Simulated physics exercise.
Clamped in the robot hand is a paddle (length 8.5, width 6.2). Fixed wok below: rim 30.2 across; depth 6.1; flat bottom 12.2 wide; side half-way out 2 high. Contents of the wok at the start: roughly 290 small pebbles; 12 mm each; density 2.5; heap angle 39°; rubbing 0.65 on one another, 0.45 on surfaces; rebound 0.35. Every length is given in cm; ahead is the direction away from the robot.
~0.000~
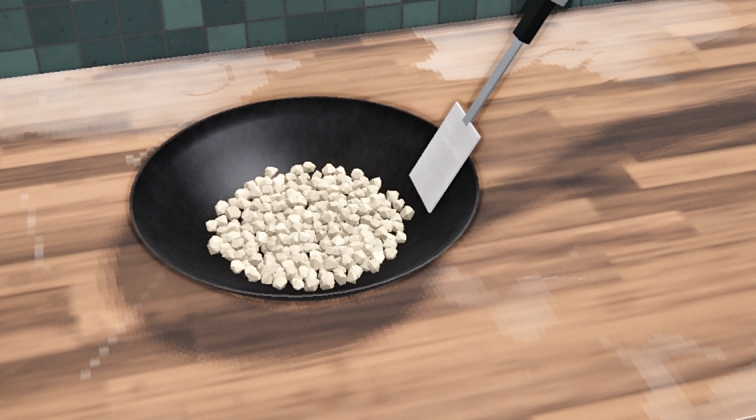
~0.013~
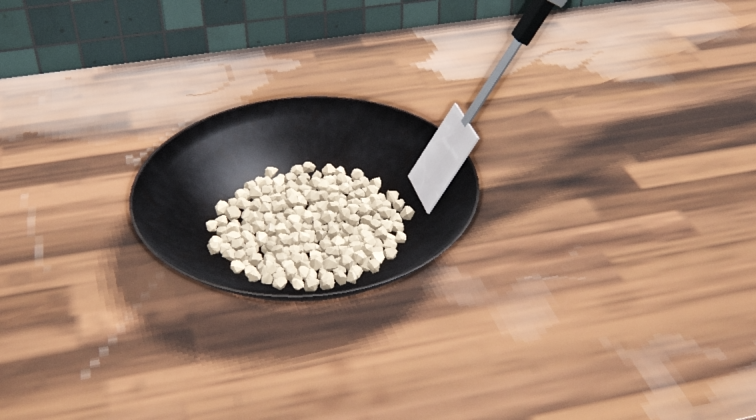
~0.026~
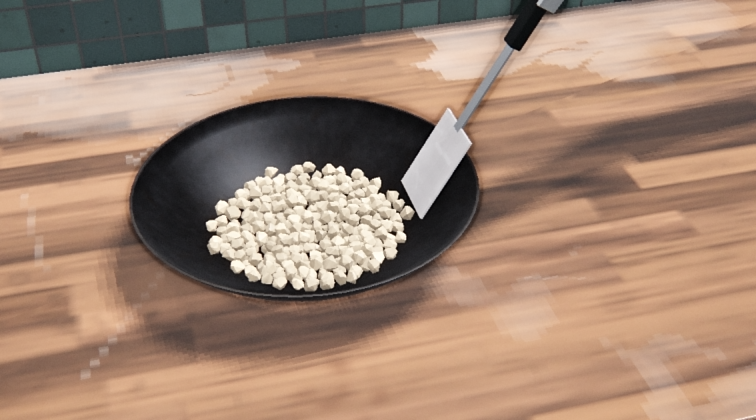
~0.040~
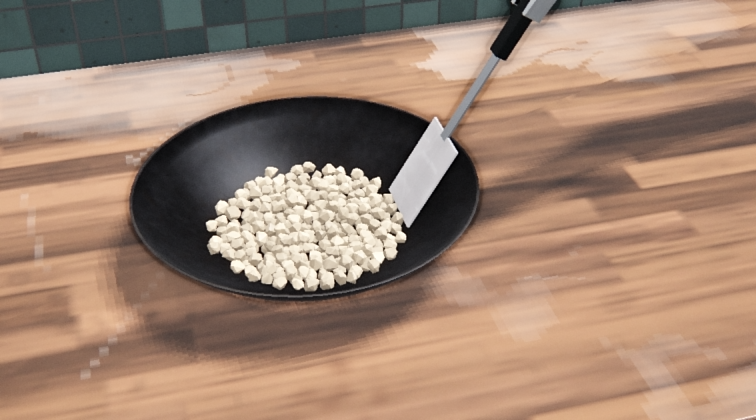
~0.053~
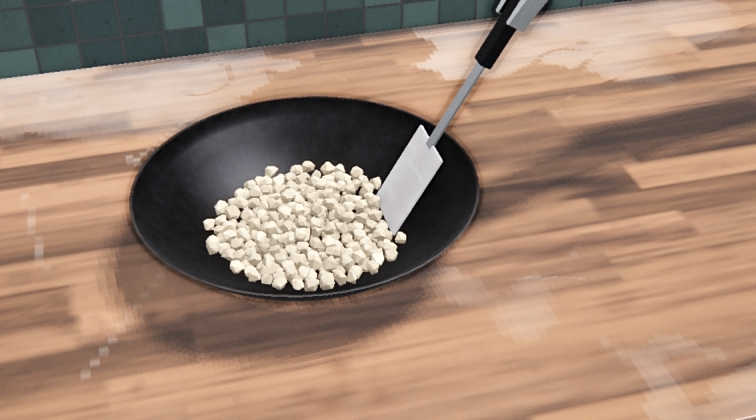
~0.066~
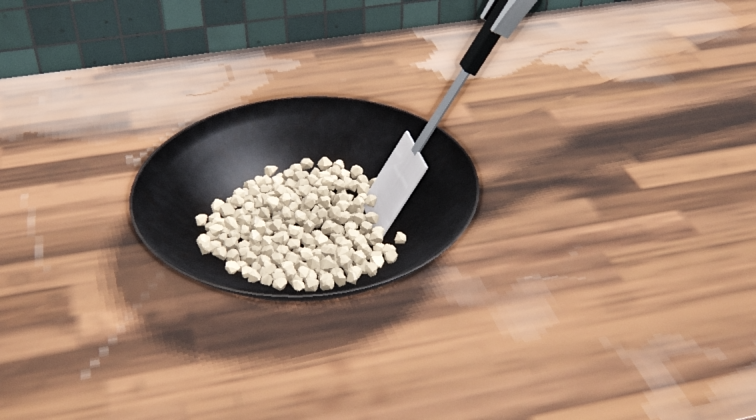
A paddle moves left and down into the wok and pushes the pale pebbles leftward.
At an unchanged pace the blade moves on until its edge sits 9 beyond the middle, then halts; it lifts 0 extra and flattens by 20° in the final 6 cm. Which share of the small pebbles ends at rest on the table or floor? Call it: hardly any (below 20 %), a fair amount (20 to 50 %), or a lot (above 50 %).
Hardly any.
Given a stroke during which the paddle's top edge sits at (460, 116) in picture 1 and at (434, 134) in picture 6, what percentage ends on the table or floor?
About 5 per cent.
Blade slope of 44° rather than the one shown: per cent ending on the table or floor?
It would then be close to 0 %.
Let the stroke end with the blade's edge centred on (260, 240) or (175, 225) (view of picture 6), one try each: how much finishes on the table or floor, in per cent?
About 0 and 35 per cent.
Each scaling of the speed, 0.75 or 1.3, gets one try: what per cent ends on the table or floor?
Estimates in order: 10 per cent, 25 per cent.
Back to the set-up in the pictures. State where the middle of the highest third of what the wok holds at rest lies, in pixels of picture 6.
Around (188, 218).
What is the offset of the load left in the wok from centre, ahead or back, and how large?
What stays is shifted forward by around 5.0 cm.
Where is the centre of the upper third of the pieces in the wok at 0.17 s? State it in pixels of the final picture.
Centre: Approx. (202, 218) in the last view.
After 0.12 s, sloping 59°, highest piece 6 above the table; 289 in the wok.
After 0.17 s, sloping 54°, highest piece 7 above the table; 289 in the wok.
After 0.39 s, sloping 39°, highest piece 8 above the table; 254 in the wok, 34 on the table or floor, 1 on the blade or in flight.
After 1.44 s, sloping 39°, highest piece 7 above the table; 254 in the wok, 35 on the table or floor.
At rest, 254 in the wok, 35 on the table or floor. That is 12 % on the table or floor.
